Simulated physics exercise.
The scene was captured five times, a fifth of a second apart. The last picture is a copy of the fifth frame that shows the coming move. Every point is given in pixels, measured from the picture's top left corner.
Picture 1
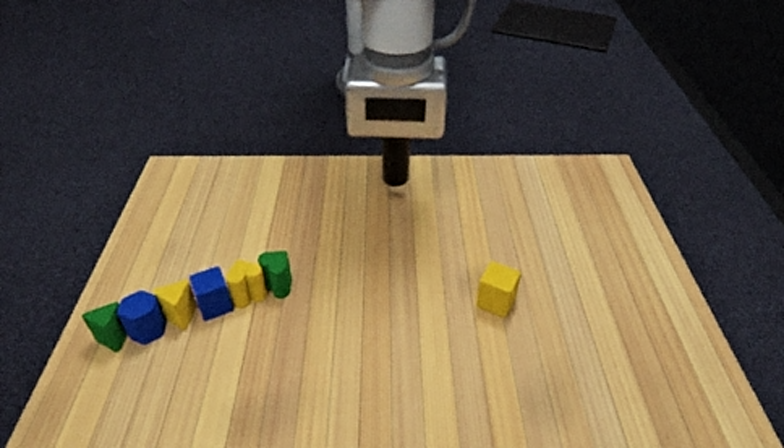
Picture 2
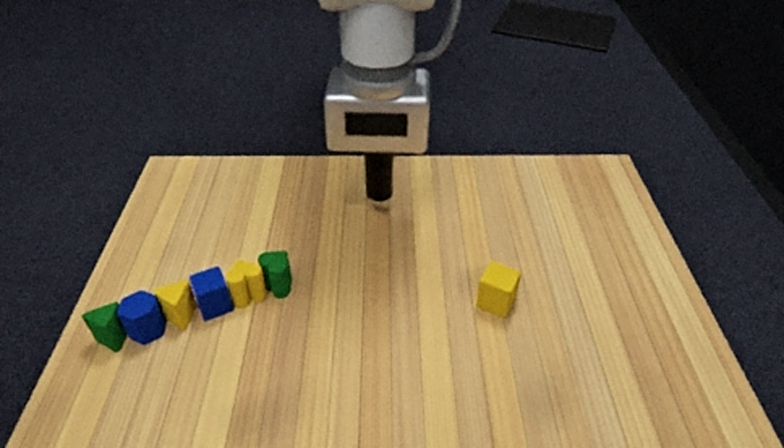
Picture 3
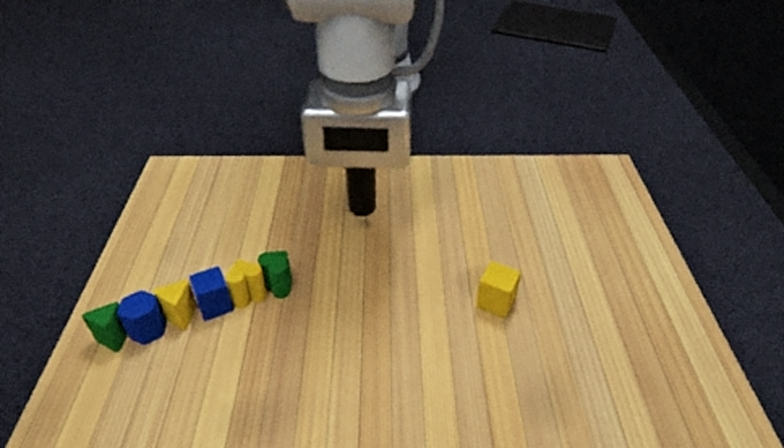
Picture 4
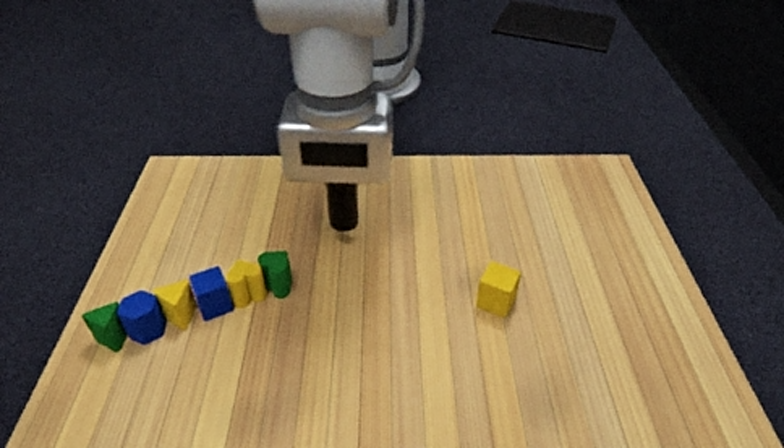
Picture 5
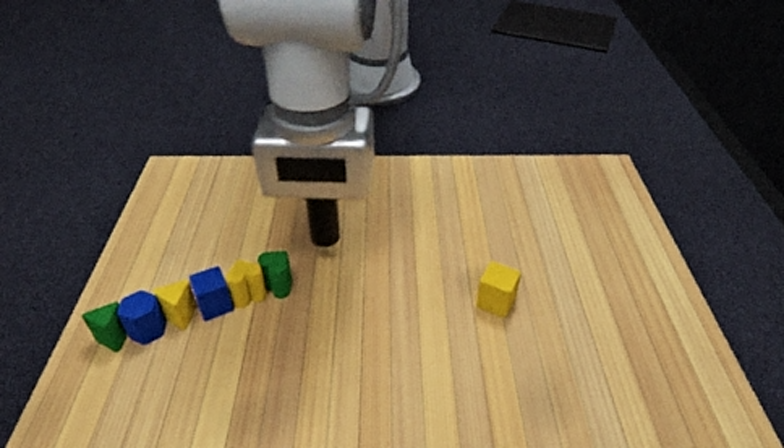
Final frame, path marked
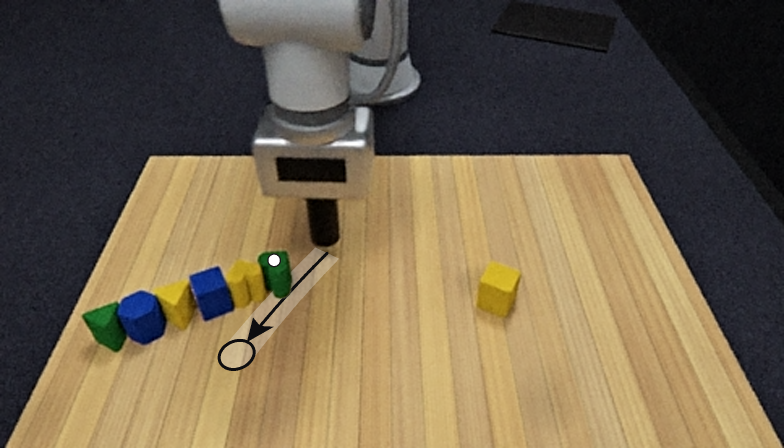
A robot arm moves its black rod left and forward over a wooden table while colored blocks stay still.
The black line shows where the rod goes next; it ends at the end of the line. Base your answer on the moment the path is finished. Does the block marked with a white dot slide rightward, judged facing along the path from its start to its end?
I believe so.
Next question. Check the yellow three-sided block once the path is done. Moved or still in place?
That block gets shifted.
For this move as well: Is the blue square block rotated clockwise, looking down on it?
Yes.
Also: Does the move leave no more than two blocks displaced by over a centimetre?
It seems not.
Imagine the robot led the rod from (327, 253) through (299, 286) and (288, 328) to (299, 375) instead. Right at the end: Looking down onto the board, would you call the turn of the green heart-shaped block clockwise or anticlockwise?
From above, it turns clockwise.
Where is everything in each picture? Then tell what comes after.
In the first picture, rod's lower end at (396, 179); yellow three-sided block at (172, 291); blue square block at (207, 280); yellow heart-shaped block at (243, 270); green heart-shaped block at (274, 260).
In the second picture, rod at (379, 193); blocks still.
In the third picture, rod at (362, 208); blocks still.
In the fourth picture, rod at (344, 222); blocks still.
In the fifth picture, rod at (325, 237); yellow three-sided block at (172, 291); blue square block at (207, 280); yellow heart-shaped block at (243, 270); green heart-shaped block at (274, 260).
Drawn move, from (327, 253) via (284, 299), ending at (237, 355); the dot is on the green heart-shaped block.
The first path, step by step. One third of the way, rod at (296, 267); blue square block at (201, 283), turned 20° clockwise; yellow heart-shaped block at (233, 275), turned 15° anticlockwise; green heart-shaped block at (262, 266), turned 15° clockwise.
Two thirds of the way, rod at (265, 300); yellow three-sided block at (141, 286), turned 15° clockwise; blue square block at (167, 290), turned 50° clockwise; yellow heart-shaped block at (197, 293); green heart-shaped block at (228, 293), turned 50° clockwise.
At the end, rod at (232, 339); yellow three-sided block at (135, 281), turned 20° clockwise; blue square block at (159, 288), turned 60° clockwise; yellow heart-shaped block at (184, 300), turned 40° clockwise; green heart-shaped block at (203, 318), turned 110° clockwise.
